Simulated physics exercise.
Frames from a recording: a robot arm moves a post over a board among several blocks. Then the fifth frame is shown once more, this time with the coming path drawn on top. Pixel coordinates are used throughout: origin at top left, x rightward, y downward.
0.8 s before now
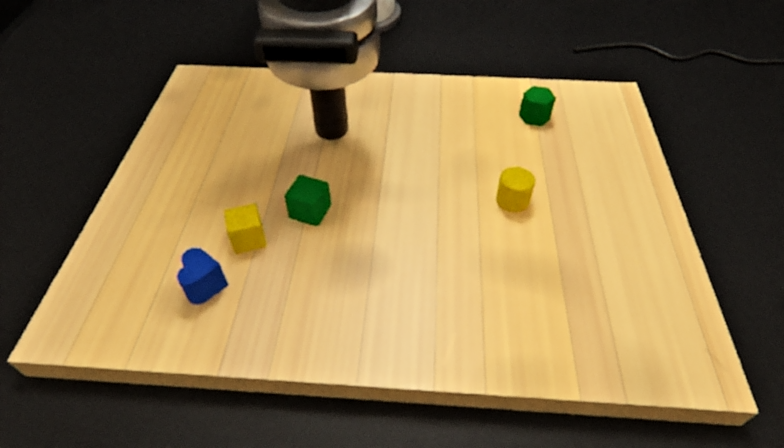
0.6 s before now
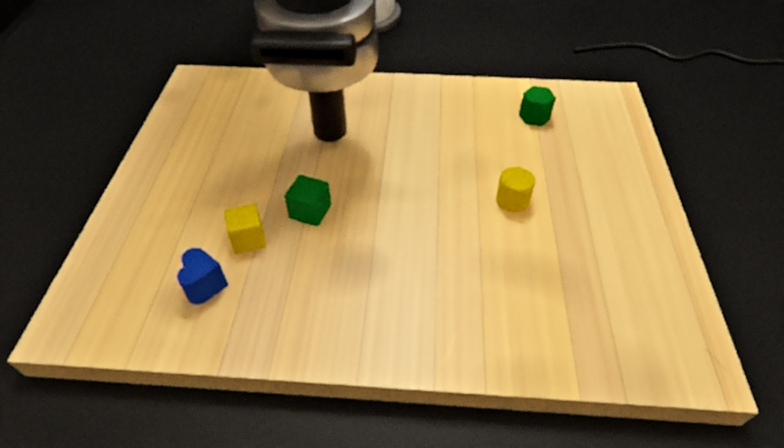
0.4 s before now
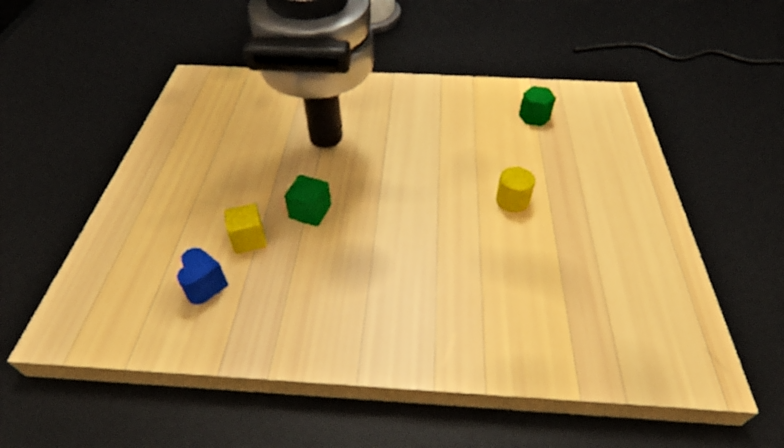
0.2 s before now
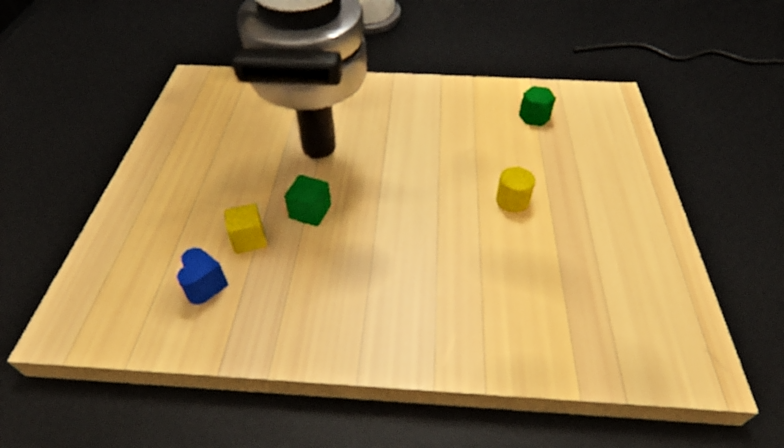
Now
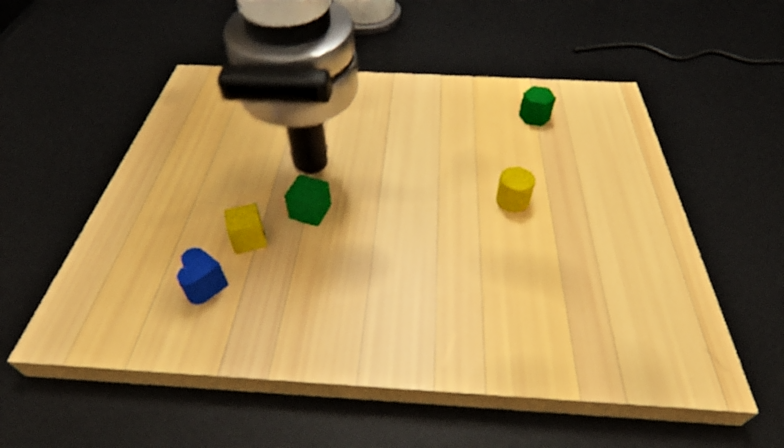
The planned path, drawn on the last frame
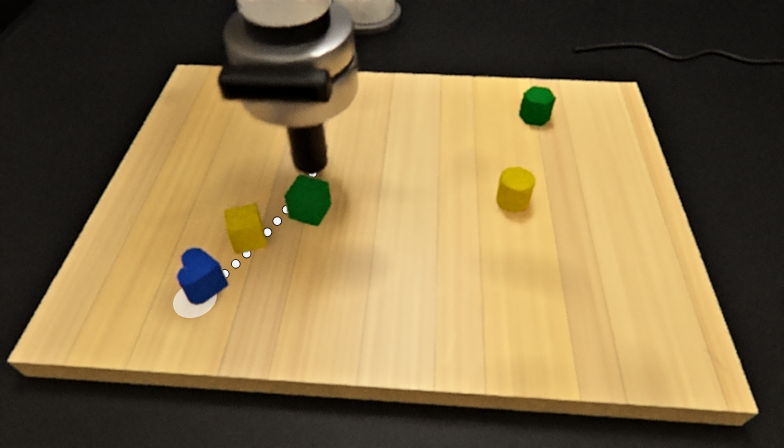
The footage shows a robot arm holding a dark post over a wooden board with blue, yellow and green blocks. The post moves slightly toward the viewer and left, nearing the green block on the left, while the blocks stay still.
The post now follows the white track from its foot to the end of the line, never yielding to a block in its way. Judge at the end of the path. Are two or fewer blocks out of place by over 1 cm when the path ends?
No, it doesn't check out.
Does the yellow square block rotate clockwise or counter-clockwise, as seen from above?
It swings round clockwise.
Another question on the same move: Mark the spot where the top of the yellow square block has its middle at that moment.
Expect it around (176, 244).
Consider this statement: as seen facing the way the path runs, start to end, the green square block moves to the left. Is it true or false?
Answer: True.
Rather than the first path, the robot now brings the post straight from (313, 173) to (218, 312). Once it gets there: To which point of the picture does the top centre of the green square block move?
It should be at about (308, 215).
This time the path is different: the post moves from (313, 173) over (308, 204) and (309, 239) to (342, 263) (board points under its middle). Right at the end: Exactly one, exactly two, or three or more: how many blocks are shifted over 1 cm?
1 block.
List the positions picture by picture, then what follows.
In the first picture, post tip at (332, 130); block tops, blue heart block at (196, 265); yellow square block at (242, 217); green square block at (306, 188).
In the second picture, post at (331, 132); blocks unchanged.
In the third picture, post at (326, 138); blocks unchanged.
In the fourth picture, post at (319, 148); blocks unchanged.
In the fifth picture, post at (311, 163); blue heart block at (196, 265); yellow square block at (242, 217); green square block at (306, 188).
Path on the board, from (313, 173) over (284, 213) and (245, 255) to (195, 299).
The first path, step by step. One third of the way, post at (282, 202); green square block at (305, 208), turned 70° anticlockwise.
Two thirds of the way, post at (242, 245); blue heart block at (187, 270), turned 30° anticlockwise; yellow square block at (198, 241), turned 15° clockwise; green square block at (306, 210), turned 80° anticlockwise.
At the end, post at (190, 290); blue heart block at (145, 297), turned 20° clockwise; yellow square block at (176, 244), turned 50° clockwise; green square block at (306, 210), turned 80° anticlockwise.
